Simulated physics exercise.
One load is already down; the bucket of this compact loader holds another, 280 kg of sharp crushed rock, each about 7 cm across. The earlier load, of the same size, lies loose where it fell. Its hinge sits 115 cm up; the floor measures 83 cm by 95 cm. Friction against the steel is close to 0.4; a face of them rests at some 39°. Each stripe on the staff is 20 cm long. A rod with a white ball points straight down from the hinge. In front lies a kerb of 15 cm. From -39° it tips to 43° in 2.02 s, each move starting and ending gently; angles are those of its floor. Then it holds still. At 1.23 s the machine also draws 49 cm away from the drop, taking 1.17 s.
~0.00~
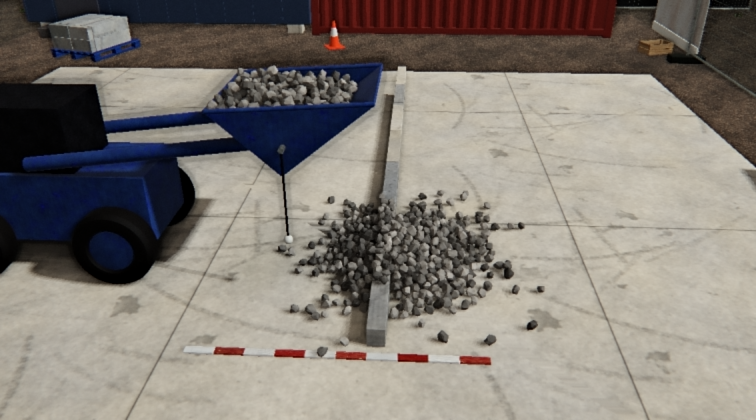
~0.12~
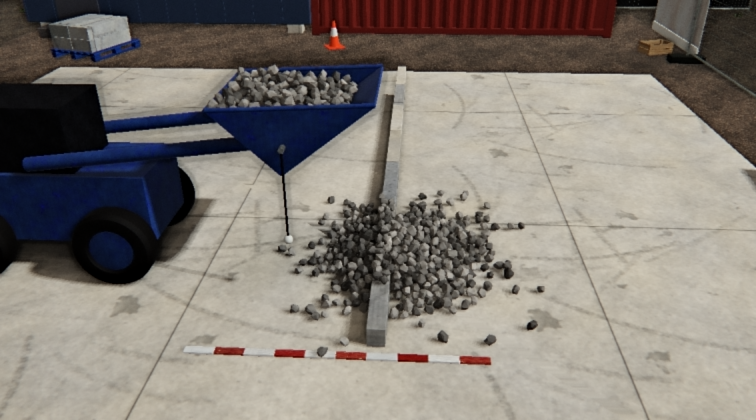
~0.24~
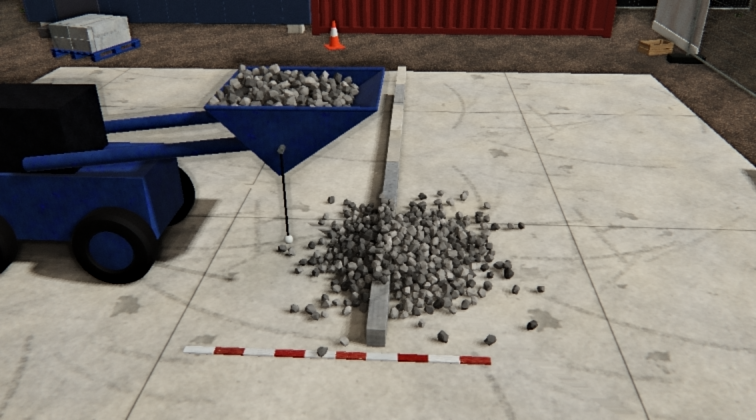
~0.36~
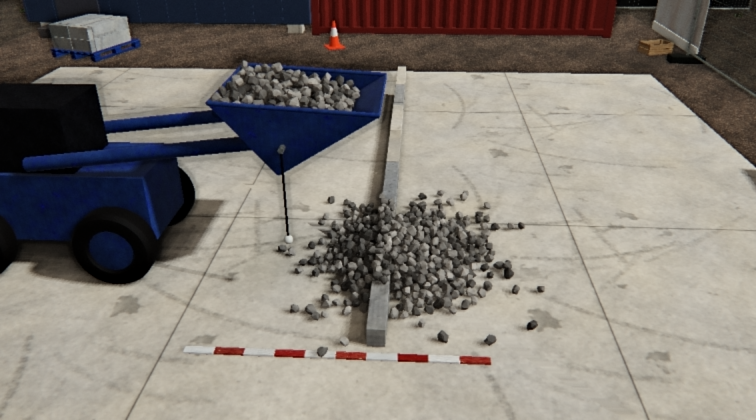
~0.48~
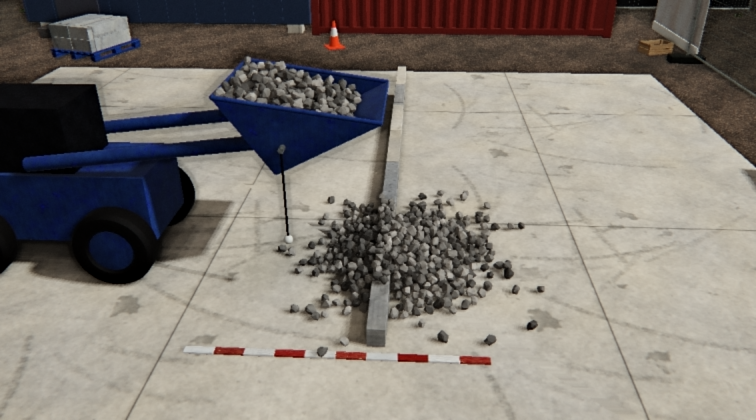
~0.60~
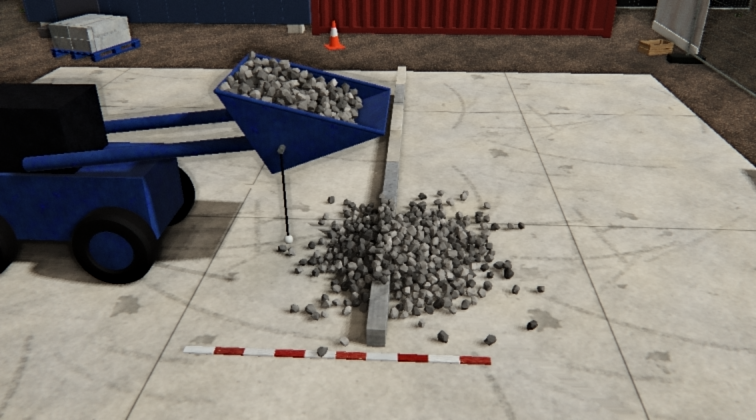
A blue loader holding a bucket full of grey stones slowly tilted it forward a little, its right edge dipping, while the loose pile of stones lying across the kerb stayed still.
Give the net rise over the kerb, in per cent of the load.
About 10 per cent.
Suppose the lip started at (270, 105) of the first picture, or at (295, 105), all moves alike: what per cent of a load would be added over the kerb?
First some 0, then 0 per cent.
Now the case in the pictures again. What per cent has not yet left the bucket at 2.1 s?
It holds some 5 per cent.
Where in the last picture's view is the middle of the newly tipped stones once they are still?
Their middle is at about (341, 243).
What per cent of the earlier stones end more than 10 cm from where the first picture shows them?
About 0 per cent.
After 1.5 s the floor is at 30°; in per cent of one load, 92 in the bucket, 46 on this side of the kerb, 62 over the kerb; the foremost stones are at (518, 268).
After 2.1 s the floor is at 43°; in per cent of one load, 7 in the bucket, 121 on this side of the kerb, 72 over the kerb; the foremost stones are at (518, 268).
After 2.8 s the floor is at 43°; in per cent of one load, 0 in the bucket, 128 on this side of the kerb, 72 over the kerb; the foremost stones are at (518, 268).
After 5.4 s the floor is at 43°; in per cent of one load, 0 in the bucket, 128 on this side of the kerb, 72 over the kerb; the foremost stones are at (518, 268). Net gain over the kerb, 10.
